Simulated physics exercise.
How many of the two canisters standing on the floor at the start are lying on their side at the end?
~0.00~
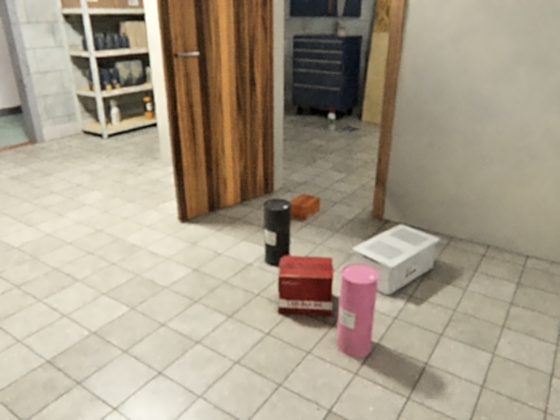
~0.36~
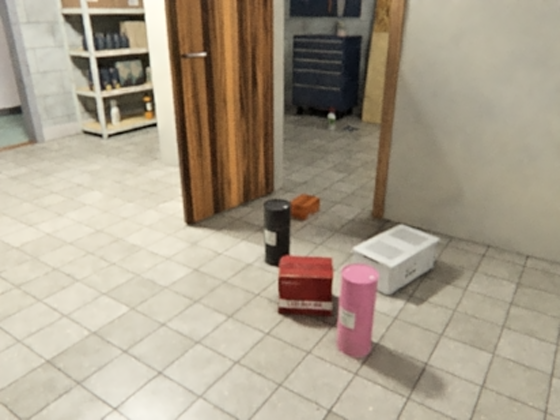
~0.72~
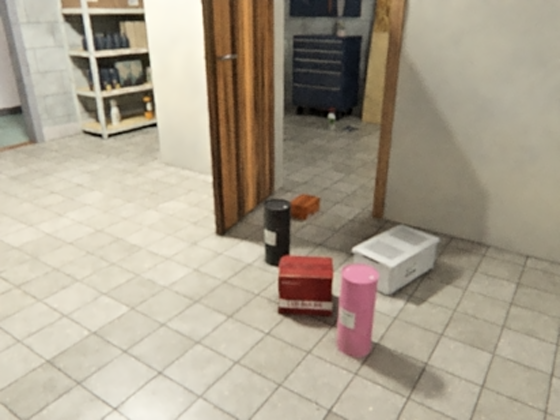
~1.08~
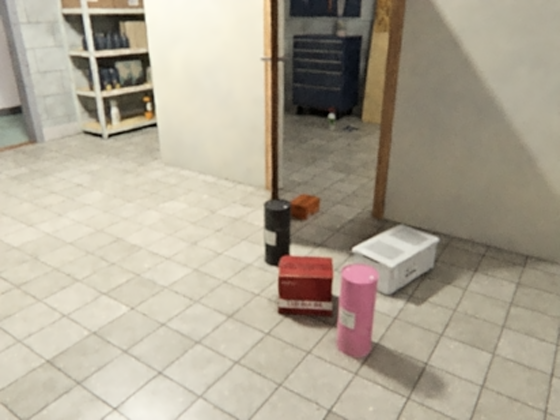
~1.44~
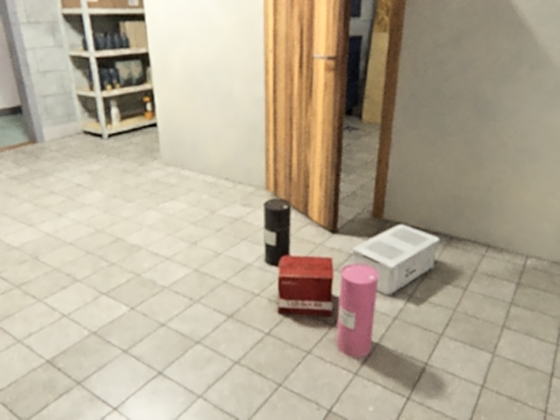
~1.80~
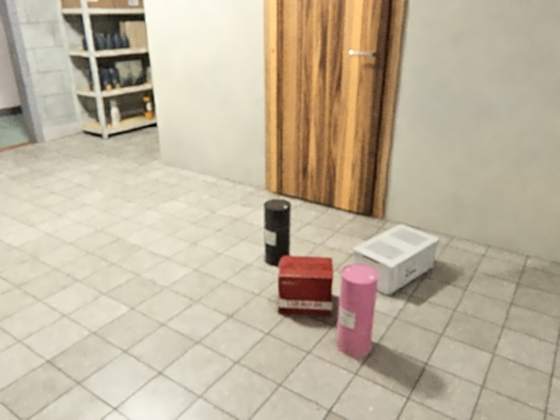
None of them are lying down, as both the black canister and the pink canister are still standing upright at the end.
In this clip, a wooden door stands open near a black canister, a red box, a pink canister, a white tote and an orange box. It swings toward the doorway, the orange box disappears from view behind it, and the door ends up practically closed.
